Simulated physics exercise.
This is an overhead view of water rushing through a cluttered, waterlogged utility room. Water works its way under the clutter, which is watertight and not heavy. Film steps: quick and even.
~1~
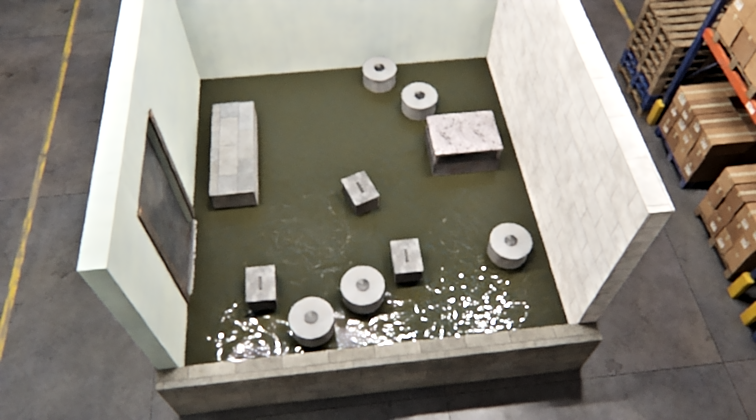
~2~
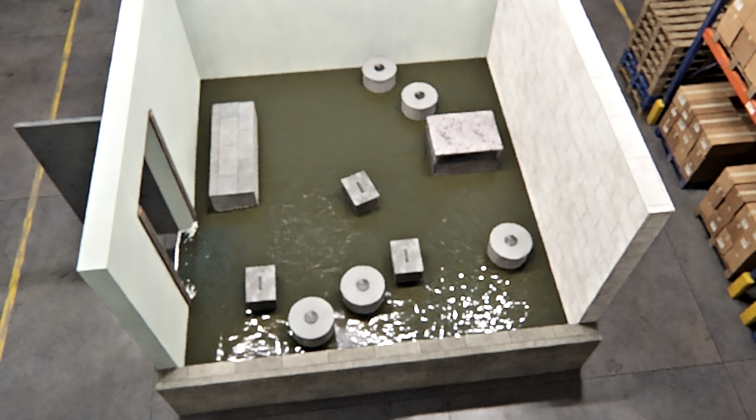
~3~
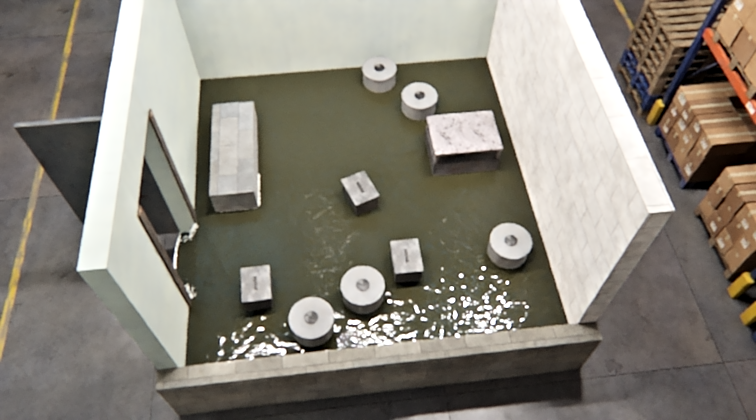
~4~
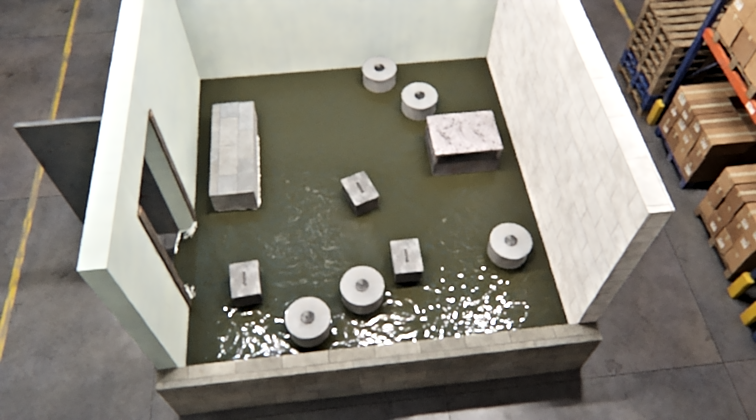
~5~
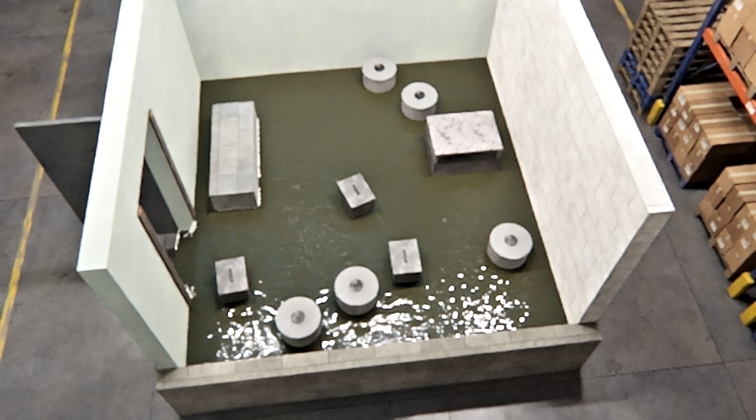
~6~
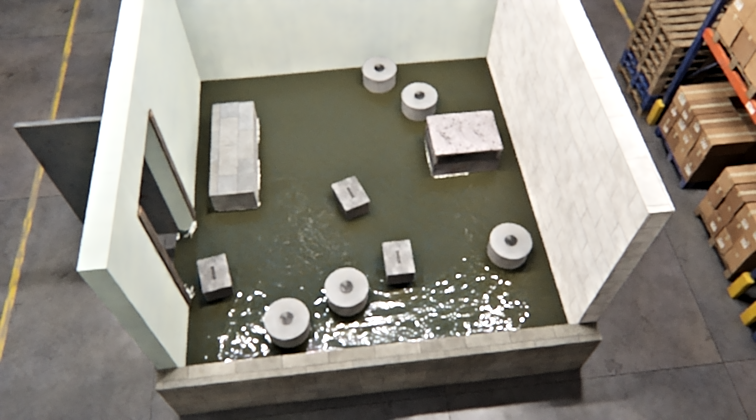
In a flooded, walled room inside a warehouse, a door on the left swung open, and then several of the floating grey blocks and round tubs near the front drifted slowly left toward the doorway.
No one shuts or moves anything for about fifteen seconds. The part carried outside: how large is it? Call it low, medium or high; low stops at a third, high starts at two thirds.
Medium.
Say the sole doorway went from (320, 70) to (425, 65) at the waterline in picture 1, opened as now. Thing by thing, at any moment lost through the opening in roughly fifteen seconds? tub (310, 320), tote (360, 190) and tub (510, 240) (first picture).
Looking at them in turn, number one is held back, number two is flushed away, and number three is held back.
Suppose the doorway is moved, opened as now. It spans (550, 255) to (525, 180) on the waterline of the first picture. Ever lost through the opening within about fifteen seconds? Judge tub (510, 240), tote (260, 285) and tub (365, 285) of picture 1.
Per object, as asked: Flushed / not flushed / flushed.
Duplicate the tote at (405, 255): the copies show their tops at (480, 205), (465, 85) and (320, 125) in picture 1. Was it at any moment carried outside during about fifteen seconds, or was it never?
Here's how it goes, in order: Does not get out, then does not get out, then gets out.
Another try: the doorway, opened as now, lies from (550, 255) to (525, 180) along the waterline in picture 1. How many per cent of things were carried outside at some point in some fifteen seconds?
I make it 50 per cent.
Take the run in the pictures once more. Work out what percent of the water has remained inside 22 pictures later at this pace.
62 in a hundred.
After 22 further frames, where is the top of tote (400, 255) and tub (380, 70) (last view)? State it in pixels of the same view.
Roughly at (237, 284) and (340, 87).
A moment on, 1 of 8 are out; 7 afloat.
Next, 1 of 8 are out; 7 afloat.
Later, 4 of 8 are out; 4 afloat.
In the end, 5 of 8 are out; 3 afloat.
